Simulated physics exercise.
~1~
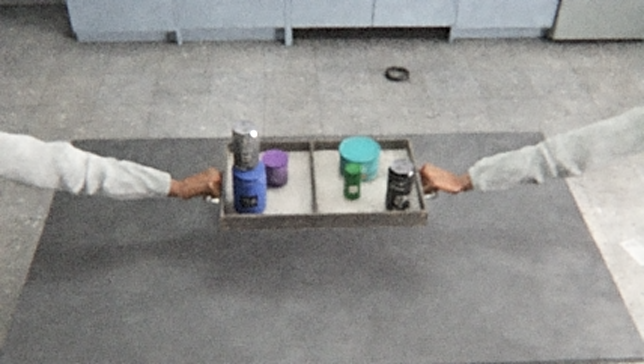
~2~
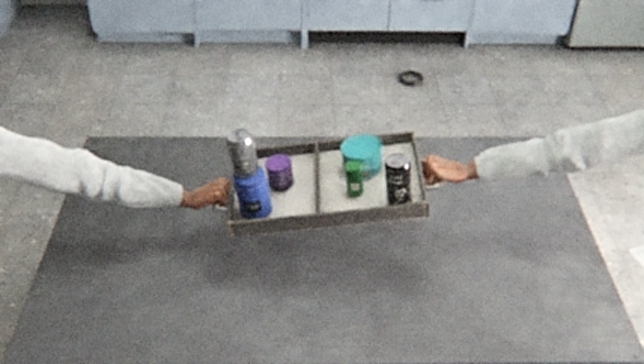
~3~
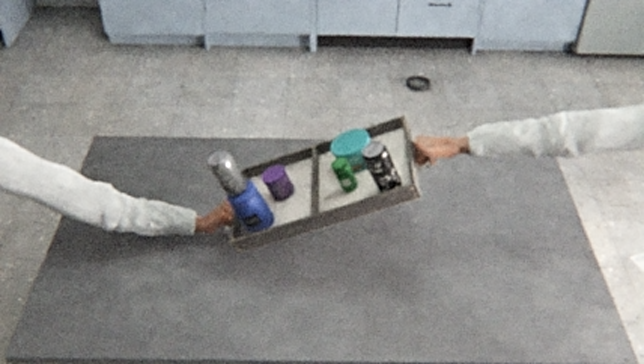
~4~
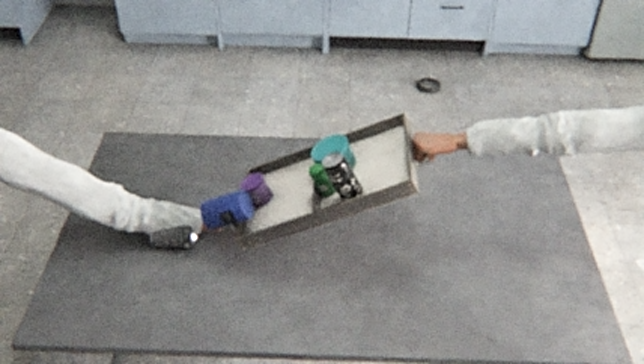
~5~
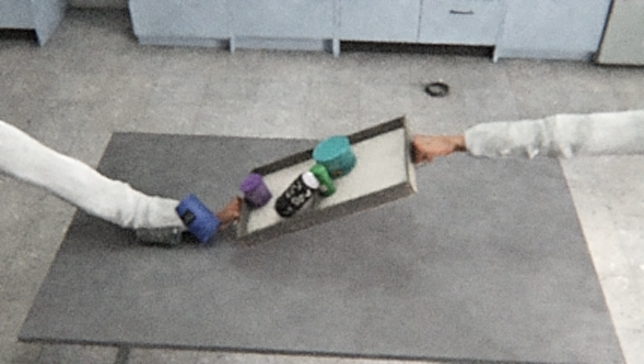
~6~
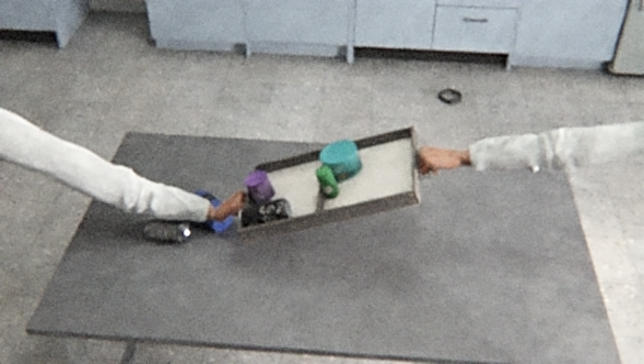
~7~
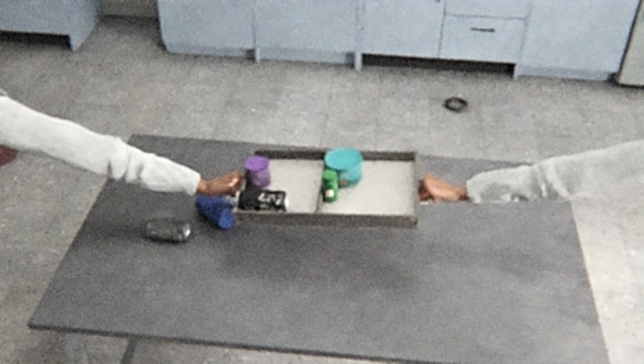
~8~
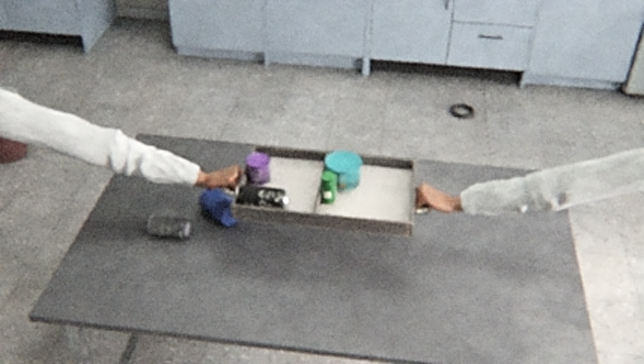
Above a grey table, two hands tilt a tray left, spilling two containers before levelling it.
